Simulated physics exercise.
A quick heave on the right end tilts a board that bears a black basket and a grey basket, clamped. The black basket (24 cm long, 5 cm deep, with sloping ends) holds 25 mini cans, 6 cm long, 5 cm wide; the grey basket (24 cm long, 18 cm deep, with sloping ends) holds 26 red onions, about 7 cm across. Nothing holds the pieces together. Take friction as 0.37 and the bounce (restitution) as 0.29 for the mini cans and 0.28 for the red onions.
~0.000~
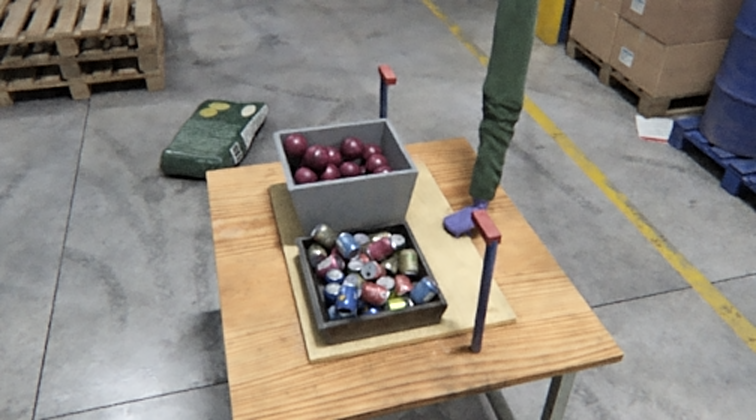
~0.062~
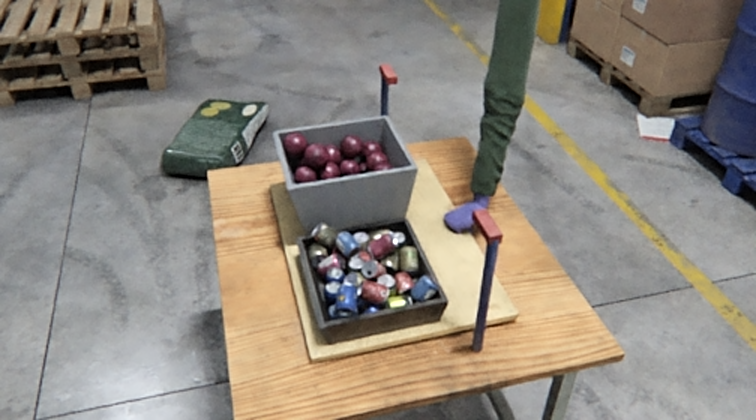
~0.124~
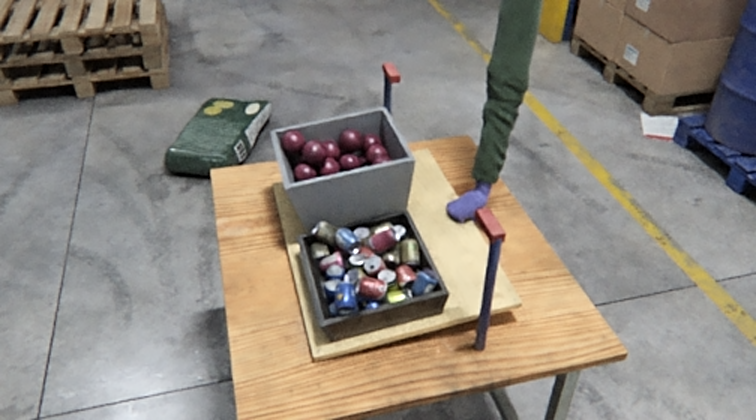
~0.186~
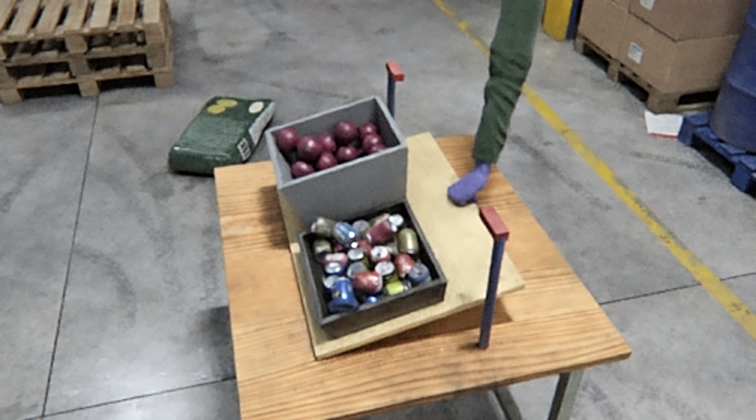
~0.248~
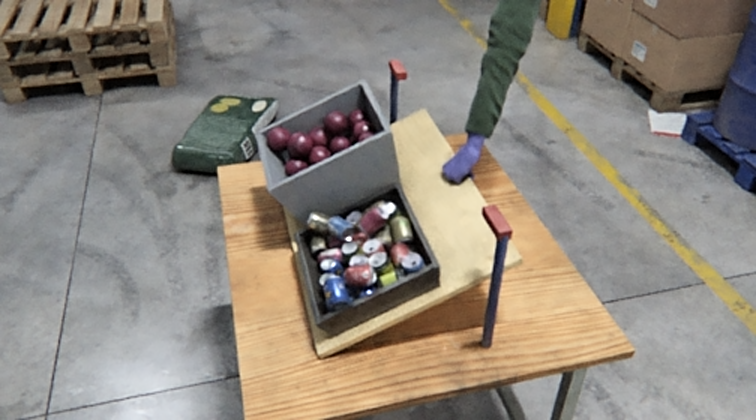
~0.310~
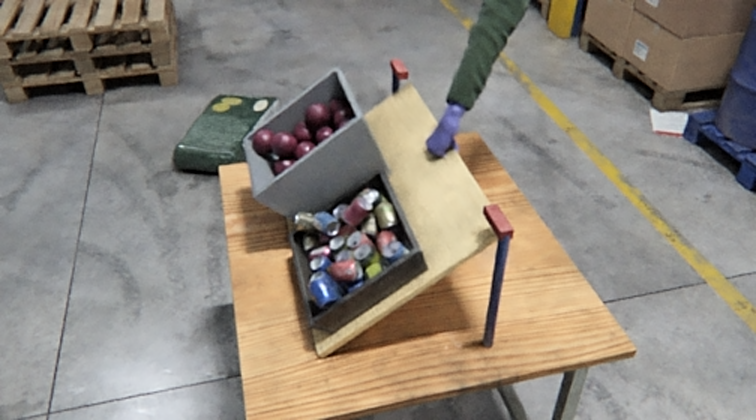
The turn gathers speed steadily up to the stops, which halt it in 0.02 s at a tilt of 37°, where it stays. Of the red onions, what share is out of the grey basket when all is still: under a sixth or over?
It sheds fewer than one in six of them.
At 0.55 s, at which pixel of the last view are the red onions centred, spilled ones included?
Near (294, 154).
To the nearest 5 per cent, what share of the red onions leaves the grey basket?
Near 5 in a hundred.
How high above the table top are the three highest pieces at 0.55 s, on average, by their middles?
Roughly 26 cm.
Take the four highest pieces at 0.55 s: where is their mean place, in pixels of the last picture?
Near (271, 138).
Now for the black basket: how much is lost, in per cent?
About: Black basket 35 per cent.
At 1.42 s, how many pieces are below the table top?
Some 5 pieces.
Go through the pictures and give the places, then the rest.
In the first frame (each is followed by its nearest rim corner in this view; the camera pans a little), grey basket, (294, 187); black basket, (324, 325); 0° from level; none out.
Grey basket, (293, 187); black basket, (325, 324); 1° from level, in the second frame.
Grey basket, (290, 186); black basket, (325, 323); 5° from level, in the third frame.
Grey basket, (283, 185); black basket, (324, 321); 12° from level, in the fourth frame.
Grey basket, (272, 187); black basket, (320, 320); 22° from level, in the fifth frame.
Grey basket, (256, 194); black basket, (312, 321); 34° from level; none out, in the sixth frame.
After 0.31 s, the lift is arrested.
After 0.41 s, tilt 37°; black basket 24 in, 1 out and grey basket 26 in, 0 out.
After 0.55 s, tilt 37°; black basket 20 in, 5 out and grey basket 26 in, 0 out.
After 0.81 s, tilt 37°; black basket 18 in, 7 out and grey basket 25 in, 1 out.
Final count (at 1.42 s), black basket 16 in, 9 out and grey basket 25 in, 1 out. Asked share, 1 of 26, 4 per cent.
